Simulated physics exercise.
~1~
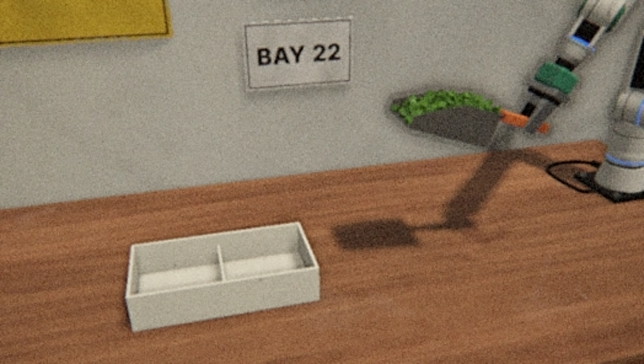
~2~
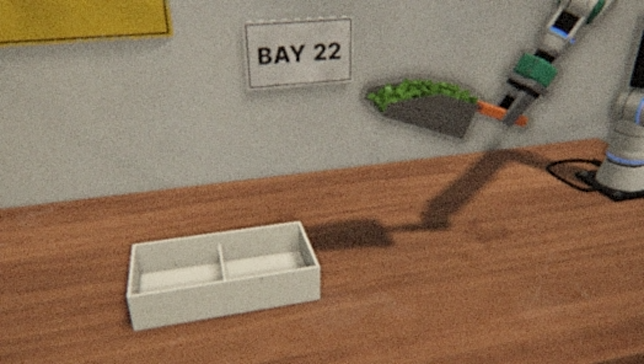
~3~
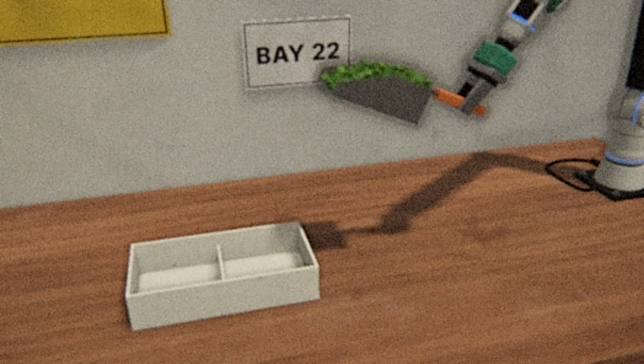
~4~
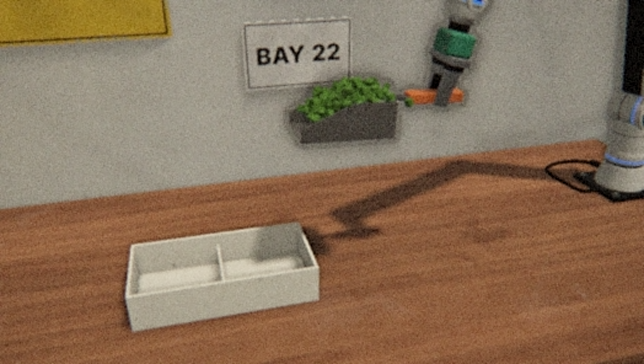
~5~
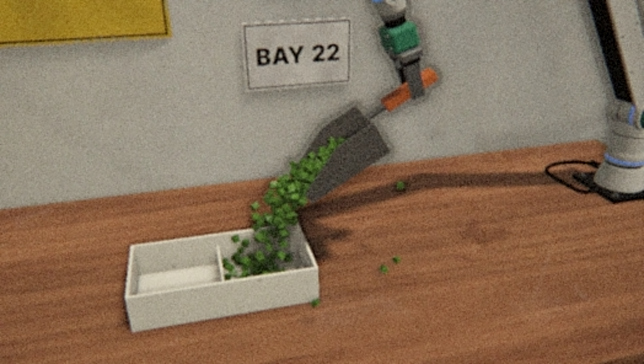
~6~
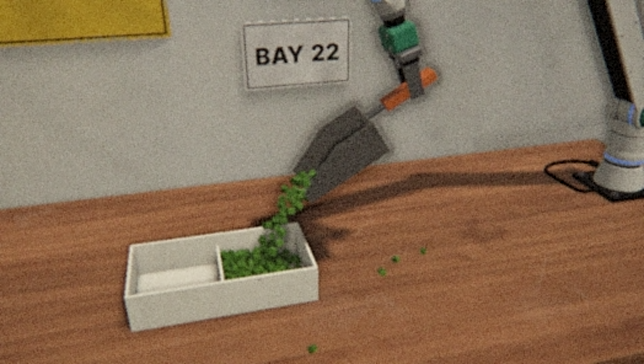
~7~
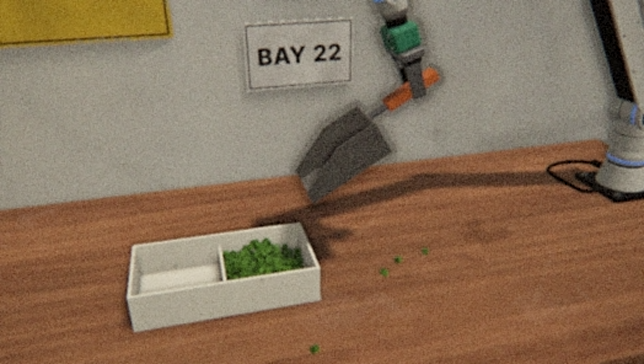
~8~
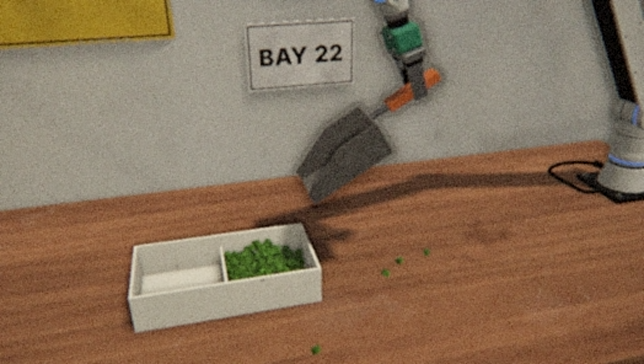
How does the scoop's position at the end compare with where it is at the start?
At the end the scoop is well to the left of where it starts and slightly lower, hanging near the right end of the box.
A robot arm carries a dark grey scoop heaped with small green pieces leftward past a wall sign, above a wooden table. Below sits a pale open box split into two parts by a cross wall. The scoop levels out and drops a little, then tips steeply forward near the right end of the box. The green pieces pour down in a stream into the right-hand part, while a few scatter on the table. The scoop empties and stays tilted, leaving a green heap in the right part and the left part bare.
